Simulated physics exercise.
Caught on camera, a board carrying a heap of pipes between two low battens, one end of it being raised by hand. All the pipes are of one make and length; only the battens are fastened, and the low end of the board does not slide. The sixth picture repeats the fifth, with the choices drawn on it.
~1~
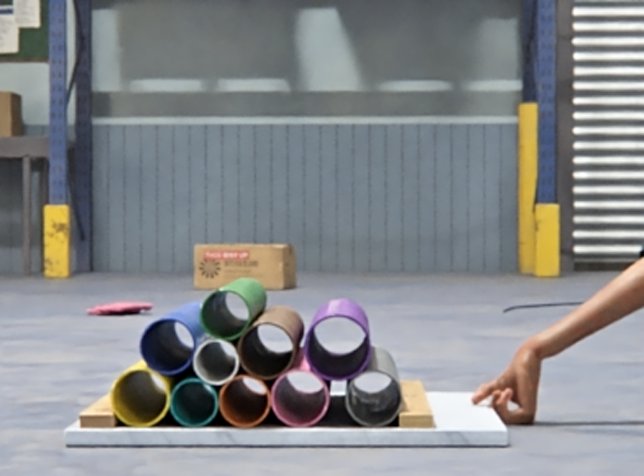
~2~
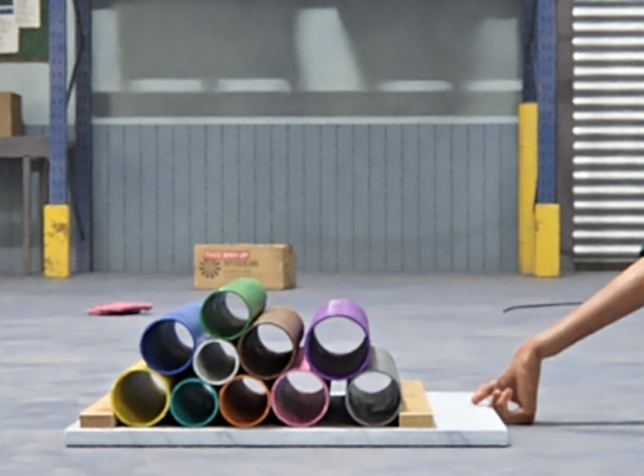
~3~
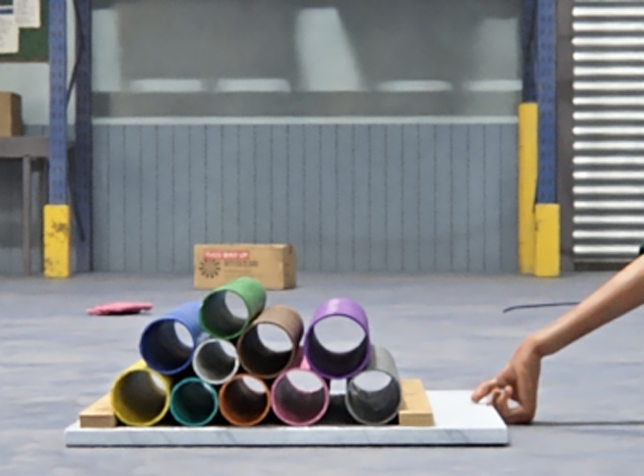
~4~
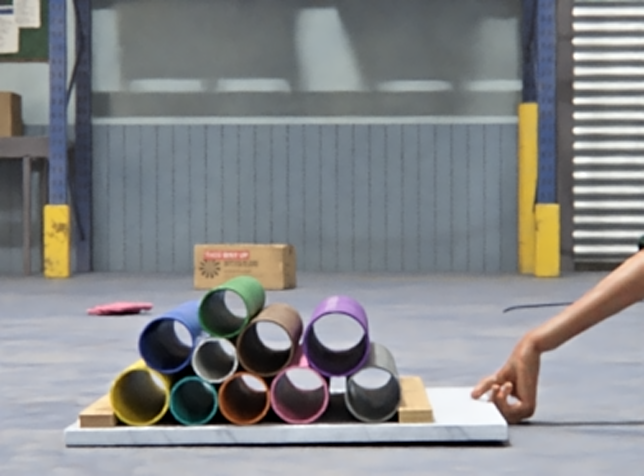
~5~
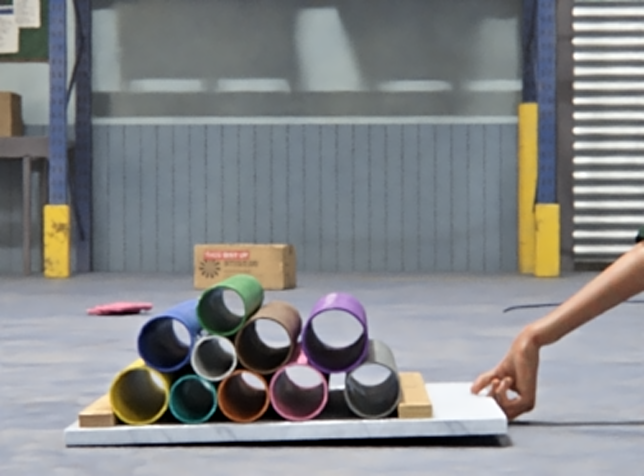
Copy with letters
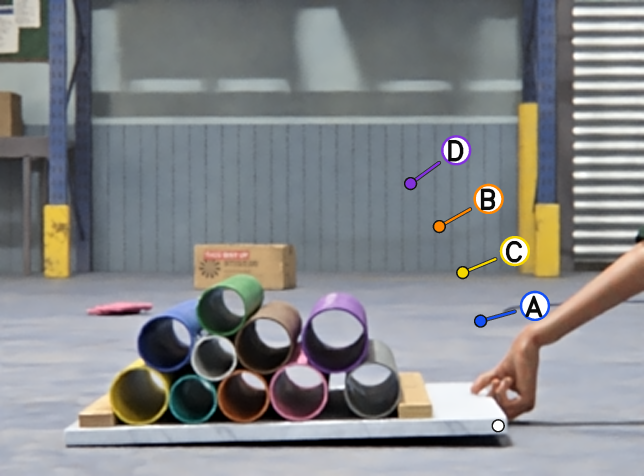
In a warehouse with a grey panelled wall, blue and yellow posts and a cardboard box behind, a still camera looks side-on at floor level. On a white board, colourful pipes are heaped between two wooden battens: yellow, turquoise, orange, pink and grey below, blue, white, brown and purple above, green on top. From the right, a hand raises the board's right end very slightly, the pipes barely shifting with it.
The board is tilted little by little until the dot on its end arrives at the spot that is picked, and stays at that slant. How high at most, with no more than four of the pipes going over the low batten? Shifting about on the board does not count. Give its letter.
Raise it to C.
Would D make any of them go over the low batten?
At D: Yes.
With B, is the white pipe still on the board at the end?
No, with B.
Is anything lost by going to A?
No, at A.
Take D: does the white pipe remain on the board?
No.
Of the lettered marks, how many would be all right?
The number is two.
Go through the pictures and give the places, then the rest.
In the first frame, brown pipe (266, 351); blue pipe (168, 346); green pipe (225, 314).
In the second frame, green pipe (225, 314); board (292, 410).
In the third frame, board (292, 409); grey pipe (374, 397); pink pipe (300, 397).
In the fourth frame, board (292, 407); yellow pipe (140, 396); turquoise pipe (193, 401).
In the fifth frame, board (292, 404); yellow pipe (139, 396); turquoise pipe (193, 400).
On the marked copy, A at (481, 321); B at (440, 227); C at (463, 272); D at (411, 183); the white dot at (498, 426).
Taking C. A third of the way, board at 15°.
Two thirds of the way, board at 22°.
When it is over, board at 22°, none over the low batten.
As for the rest, A none over the low batten; B five over the low batten; D ten over the low batten.
